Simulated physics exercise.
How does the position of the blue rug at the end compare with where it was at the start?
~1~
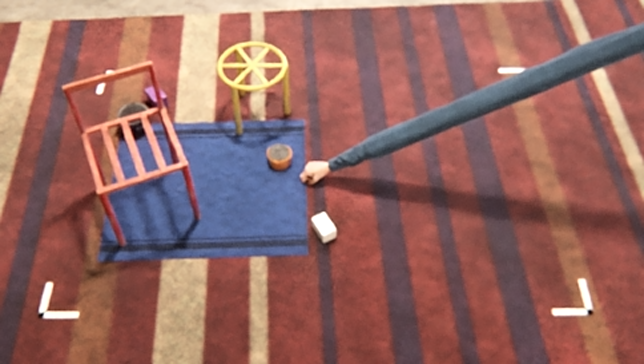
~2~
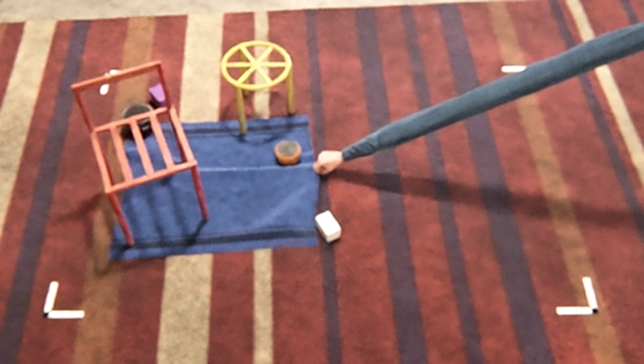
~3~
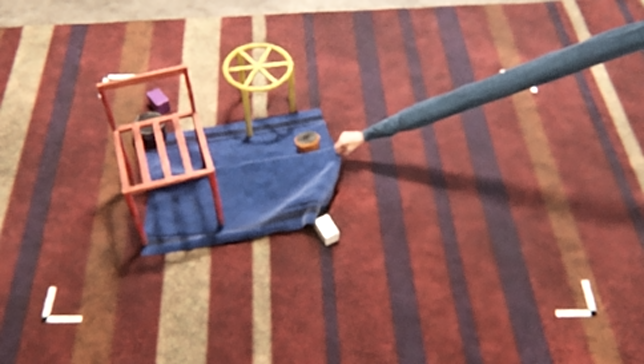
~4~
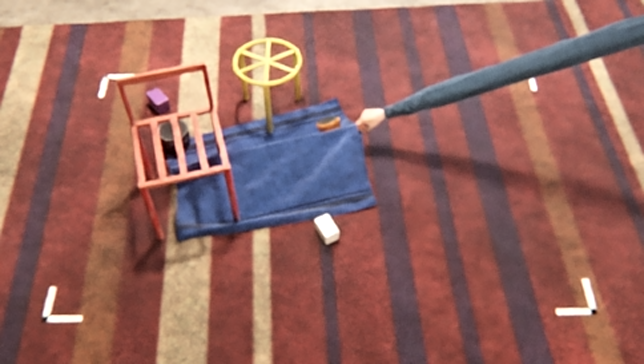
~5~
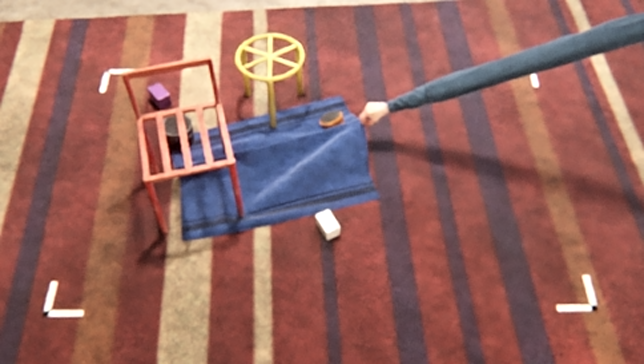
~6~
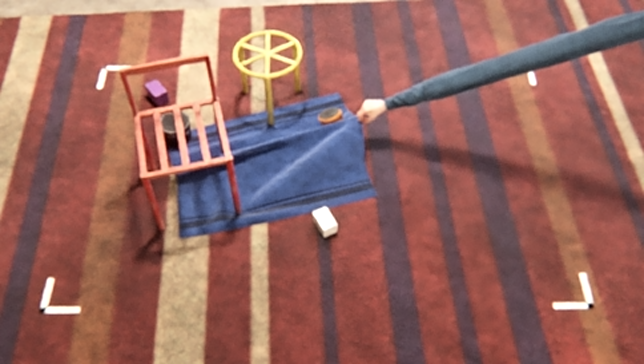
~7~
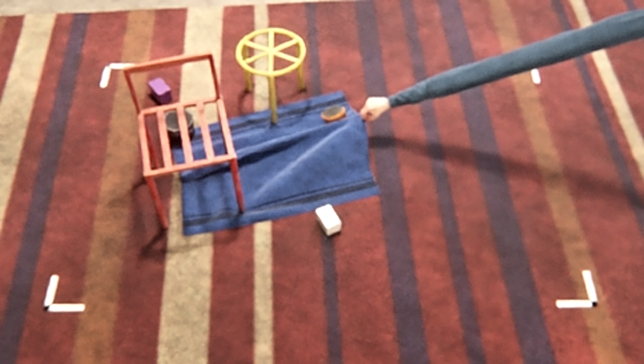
The blue rug ends up farther to the right and slightly higher in view than where it began.
